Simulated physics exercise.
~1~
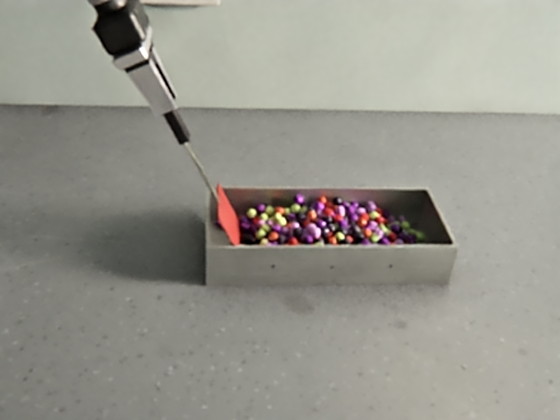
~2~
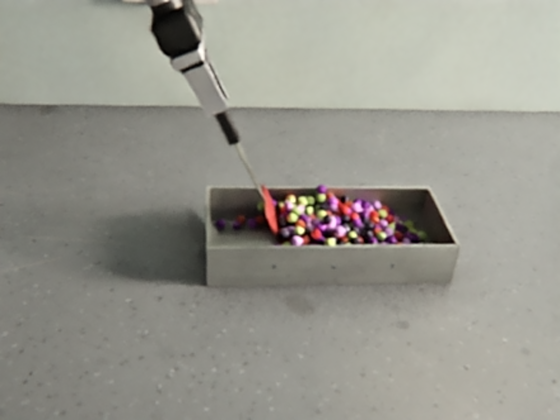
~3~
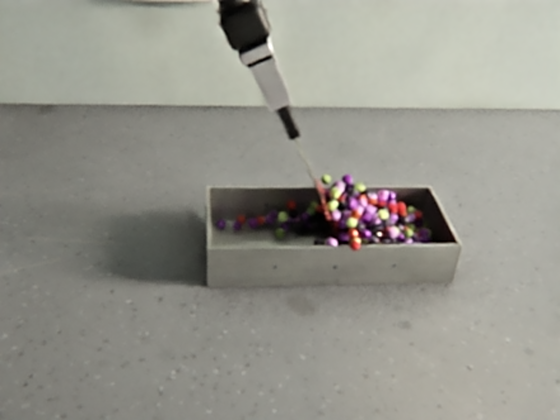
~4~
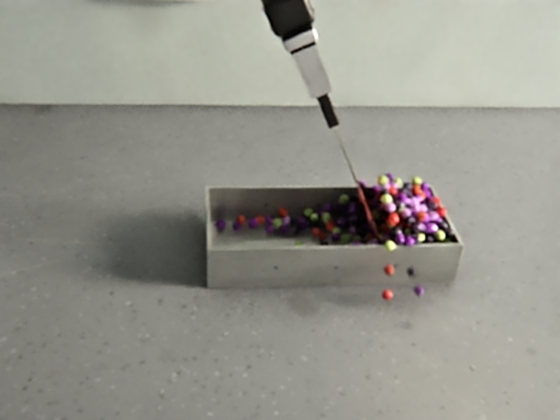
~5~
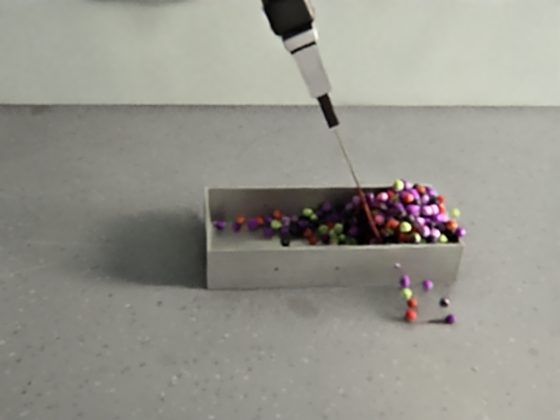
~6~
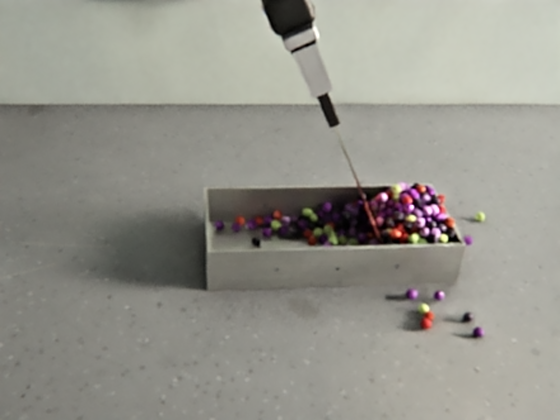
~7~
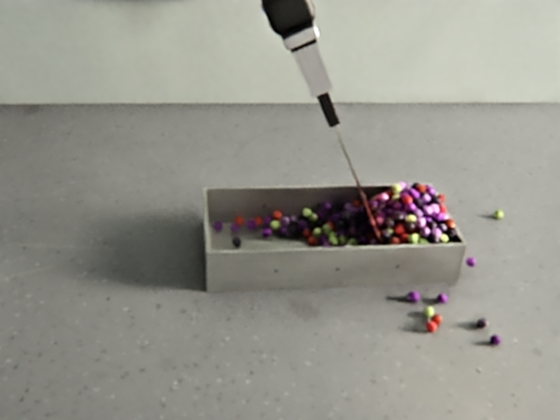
To begin with, a robot arm holds a thin red paddle at the left end of a grey, open trough filled with small round sweets in purple, red, green, orange and black. The paddle sweeps to the right through the trough, pushing the sweets ahead of it into a rising heap. As it nears the right end, the pile crowds above the rim and a few pieces spill over the near side. The paddle then stops and stays in place while the spilled sweets scatter across the table. By the end, most remain heaped at the right, with a thin trail behind the blade and a handful lying outside.
